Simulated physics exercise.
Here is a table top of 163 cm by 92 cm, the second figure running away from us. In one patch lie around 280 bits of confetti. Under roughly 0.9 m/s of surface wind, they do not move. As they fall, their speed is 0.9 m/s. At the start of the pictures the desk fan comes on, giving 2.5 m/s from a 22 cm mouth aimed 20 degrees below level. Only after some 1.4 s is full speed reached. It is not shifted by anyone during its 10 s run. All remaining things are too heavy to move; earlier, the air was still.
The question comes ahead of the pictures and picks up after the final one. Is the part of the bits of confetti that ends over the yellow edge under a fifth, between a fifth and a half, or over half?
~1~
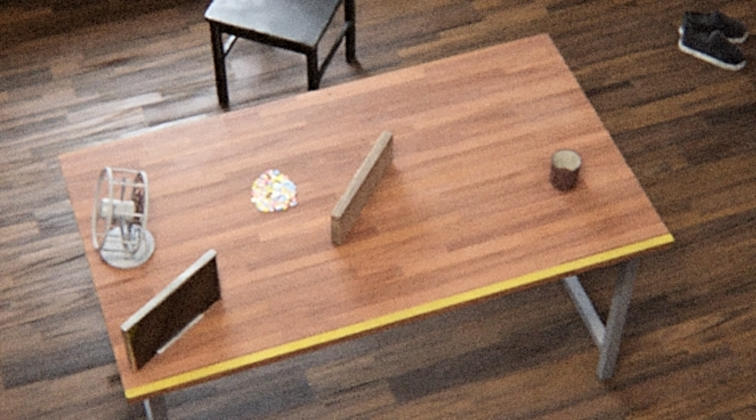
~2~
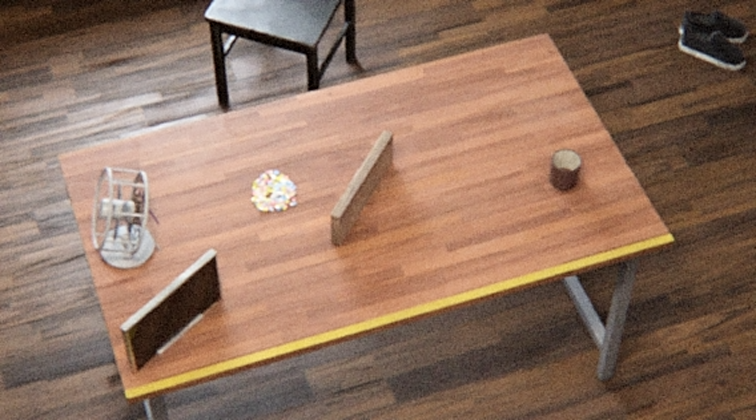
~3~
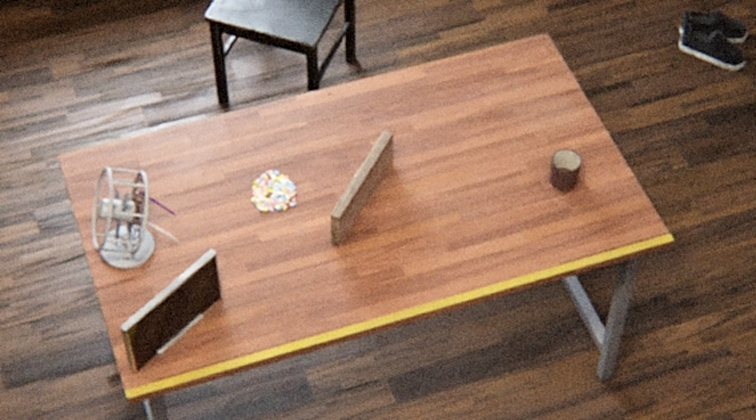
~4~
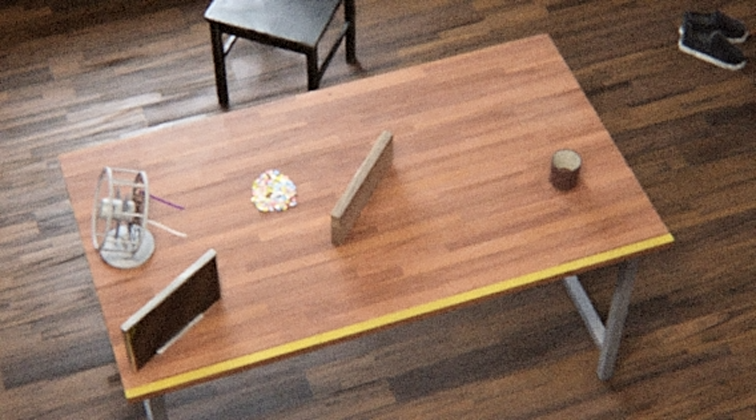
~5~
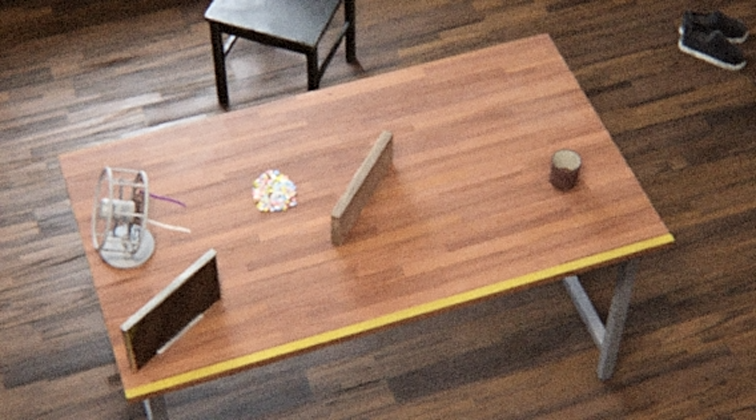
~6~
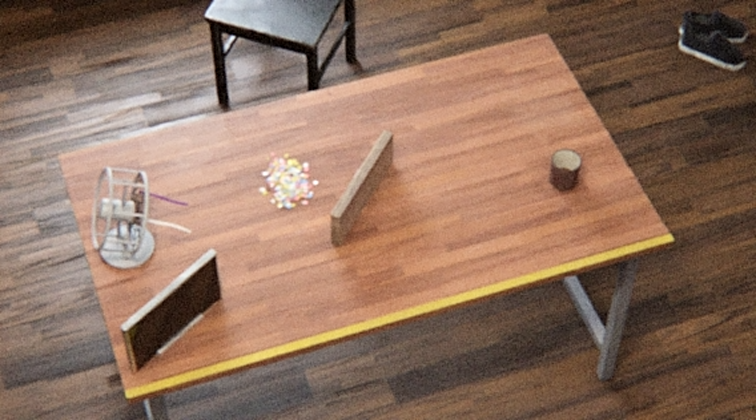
The fraction over that edge is going to remain below a fifth.
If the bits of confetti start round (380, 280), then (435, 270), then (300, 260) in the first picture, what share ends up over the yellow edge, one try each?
In turn: 100 per cent, 80 per cent, 100 per cent.
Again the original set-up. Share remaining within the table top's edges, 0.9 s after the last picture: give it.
Around 30 in a hundred are still there.
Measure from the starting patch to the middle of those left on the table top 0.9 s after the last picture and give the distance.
Around 90 cm from the start.
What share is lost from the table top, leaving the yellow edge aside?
The share comes to some 100 per cent.
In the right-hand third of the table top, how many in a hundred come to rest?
0 %.
Then, 0.9 s after the last picture, 0 % are over the yellow edge; the middle of those still in play is near (492, 51); 0 % have settled or left.
Then, 2.1 s after the last picture, 0 % are over the yellow edge; 86 % have settled or left.
Then, 4.4 s after the last picture, 0 % are over the yellow edge; 94 % have settled or left.
Then, 8.9 s after the last picture, at the end, 0 % are over the yellow edge.
